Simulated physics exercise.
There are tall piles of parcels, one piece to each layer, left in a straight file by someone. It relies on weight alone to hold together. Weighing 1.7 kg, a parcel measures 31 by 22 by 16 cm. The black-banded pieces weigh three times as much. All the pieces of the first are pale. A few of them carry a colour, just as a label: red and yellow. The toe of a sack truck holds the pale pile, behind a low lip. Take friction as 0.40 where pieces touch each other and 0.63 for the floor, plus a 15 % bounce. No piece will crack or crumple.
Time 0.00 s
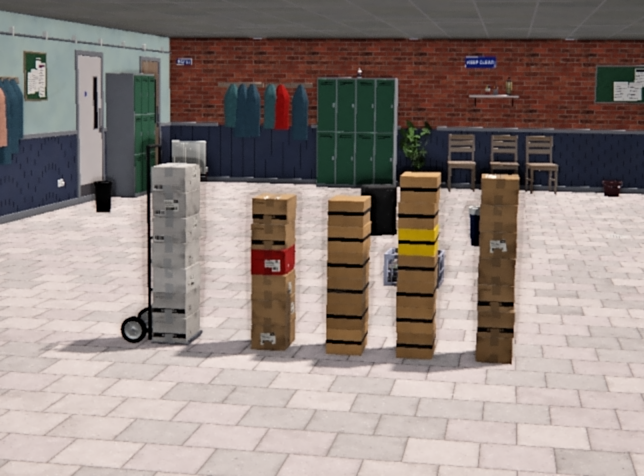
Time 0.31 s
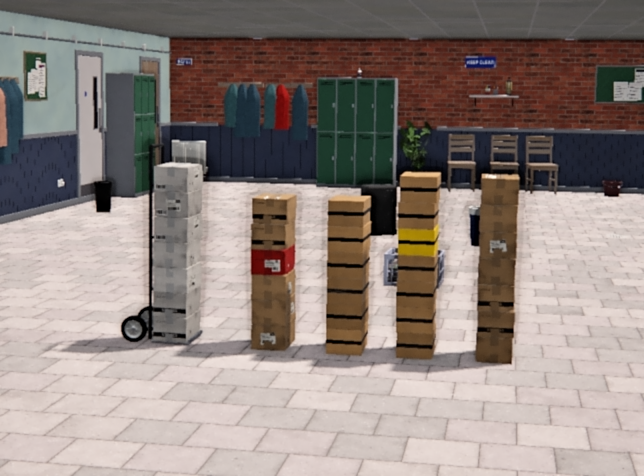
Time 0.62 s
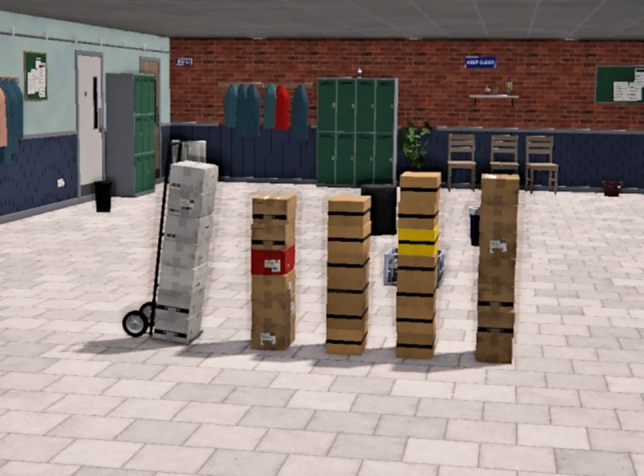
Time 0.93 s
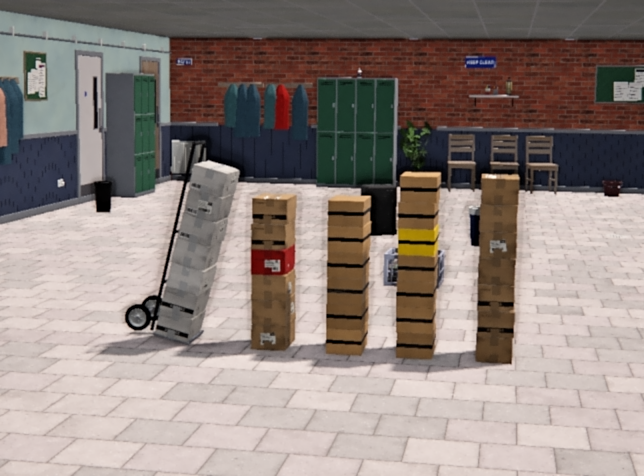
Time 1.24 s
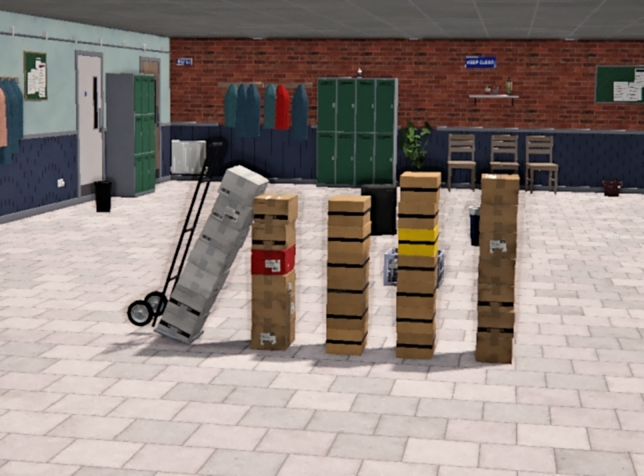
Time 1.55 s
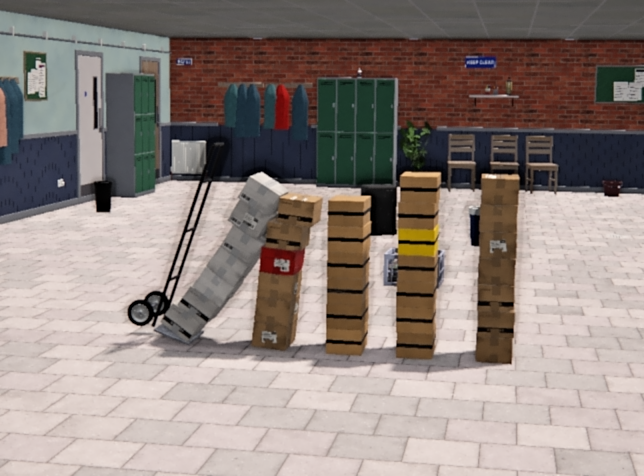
In a locker room with a brick back wall, green lockers, hanging coats and a pale tiled floor, a still camera looks on from the front. Five tall parcel piles stand in a row, a pale one on a sack truck at left, then brown ones, with a red parcel in the second and a yellow in the fourth. The truck tilts rightward, and the pale pile leans away from its frame and presses into the second pile, pushing its upper parcels askew.
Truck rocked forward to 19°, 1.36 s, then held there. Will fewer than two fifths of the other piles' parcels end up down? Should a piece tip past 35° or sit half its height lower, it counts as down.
Yes, fewer than two fifths of them do.
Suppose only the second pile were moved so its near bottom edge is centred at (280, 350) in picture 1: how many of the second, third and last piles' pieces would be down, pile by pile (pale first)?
The second pile ends with 0 down, the third with 0, the last with 0.
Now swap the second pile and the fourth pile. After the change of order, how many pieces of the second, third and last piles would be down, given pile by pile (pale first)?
Pile by pile, you'd see second at 0, third at 0 and last at 0 down.
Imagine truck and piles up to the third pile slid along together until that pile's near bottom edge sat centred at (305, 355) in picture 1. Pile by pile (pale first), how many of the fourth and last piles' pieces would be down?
Fourth 7, last 7.
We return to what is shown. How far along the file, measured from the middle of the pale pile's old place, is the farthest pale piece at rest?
Roughly 80 centimetres.
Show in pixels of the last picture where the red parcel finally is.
It settles close to (326, 268) in the last view.
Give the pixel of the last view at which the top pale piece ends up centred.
The top piece finishes near (302, 222).
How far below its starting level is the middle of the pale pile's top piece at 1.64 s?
About 10 cm.
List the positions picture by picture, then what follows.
In the first picture (each place is the centre of the face we see best), truck frame (149, 186) 0° forward; yellow parcel (416, 243); red parcel (268, 263); the others all in place.
Truck frame (151, 186) 1° forward; red parcel (268, 263), in the second picture.
Truck frame (166, 183) 6° forward, top of the pale pile leaning 6°; yellow parcel (416, 243); the others all in place, in the third picture.
Truck frame (185, 182) 14° forward, top of the pale pile leaning 14°; yellow parcel (416, 243); the others all in place, in the fourth picture.
Truck frame (199, 183) 18° forward, top of the pale pile leaning 24°; red parcel (268, 263); the others all in place, in the fifth picture.
Truck frame (201, 183) 19° forward, top of the pale pile leaning 31°; red parcel (277, 262) tilted 6°; yellow parcel (416, 243); steepest lean 6°, the parcel at (275, 287); 6 have shifted, in the sixth picture.
By 1.64 s, 7 of the pale pile down; none of the 26 other parcels down, 6 disturbed; red parcel tilted 9°.
By 1.80 s, 7 of the pale pile down; none of the 26 other parcels down, 7 disturbed; red parcel tilted 16°.
By 2.08 s, 7 of the pale pile down; none of the 26 other parcels down, 11 disturbed; red parcel tilted 20°.
By 2.34 s, 7 of the pale pile down; none of the 26 other parcels down, 12 disturbed; red parcel tilted 21°.
When it is over (2.8 s), 7 of the pale pile down; none of the 26 other parcels down, 13 disturbed; red parcel tilted 25°; yellow parcel unmoved. That is 0 per cent. In pixels of the last frame, middles, red parcel near (326, 268), yellow parcel near (419, 239).
